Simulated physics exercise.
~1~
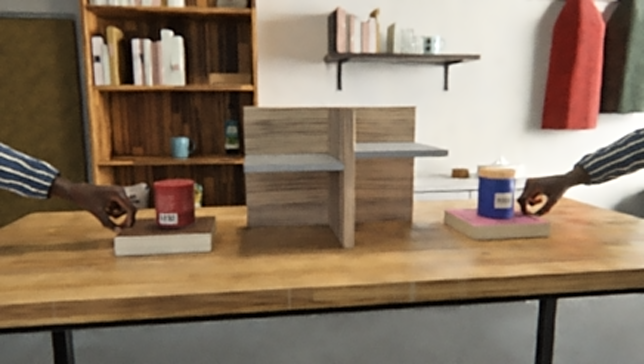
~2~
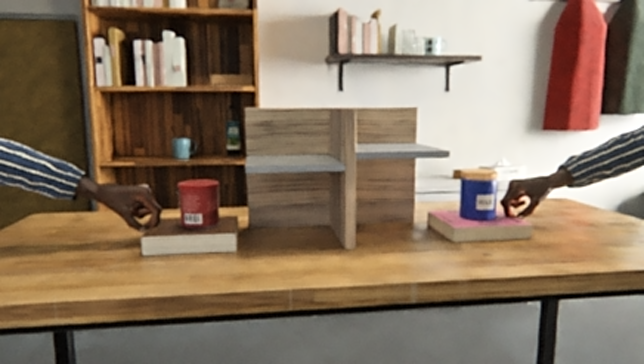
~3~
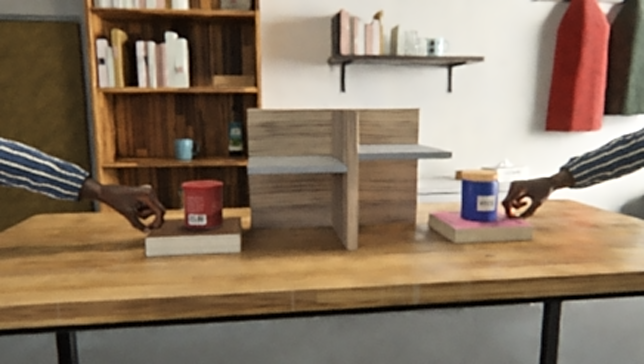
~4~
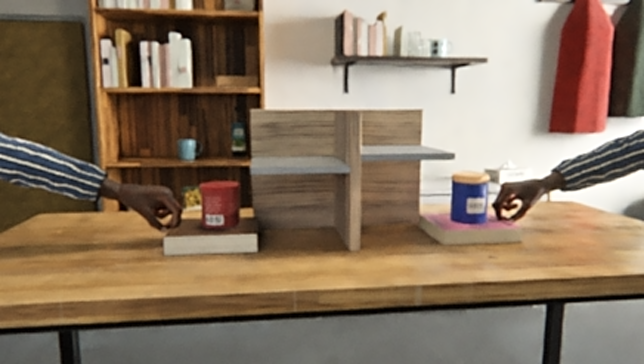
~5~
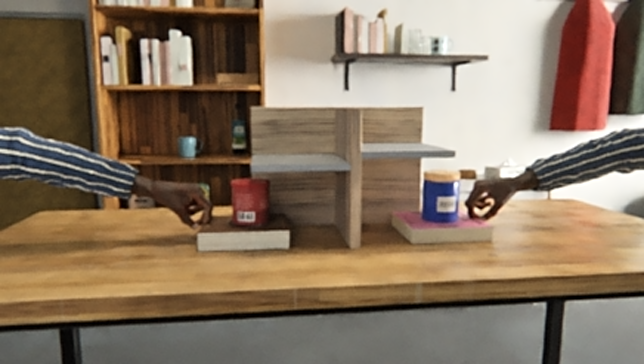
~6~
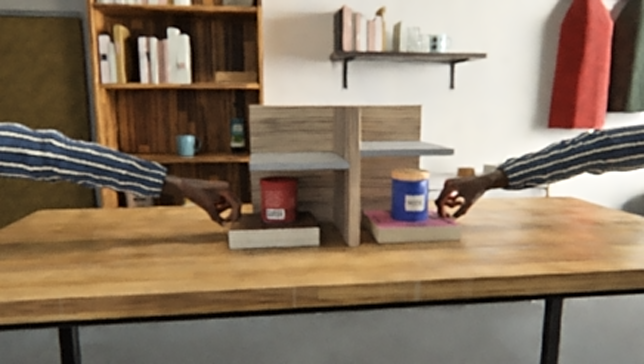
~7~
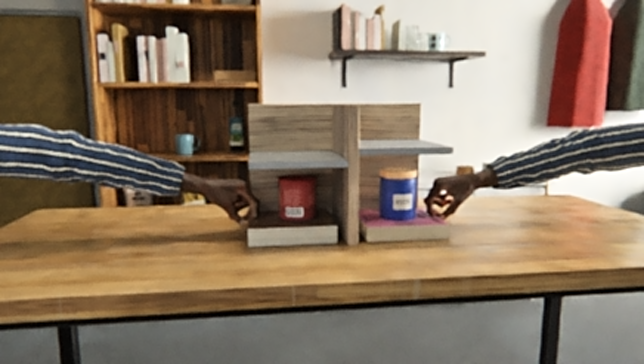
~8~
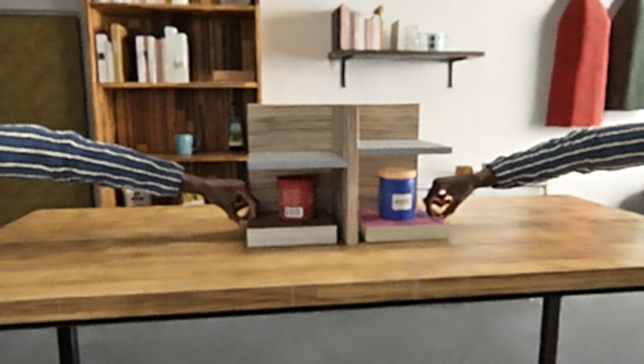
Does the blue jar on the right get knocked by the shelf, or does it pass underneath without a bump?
The blue jar passes under the shelf without a bump and stays upright on the pink book.
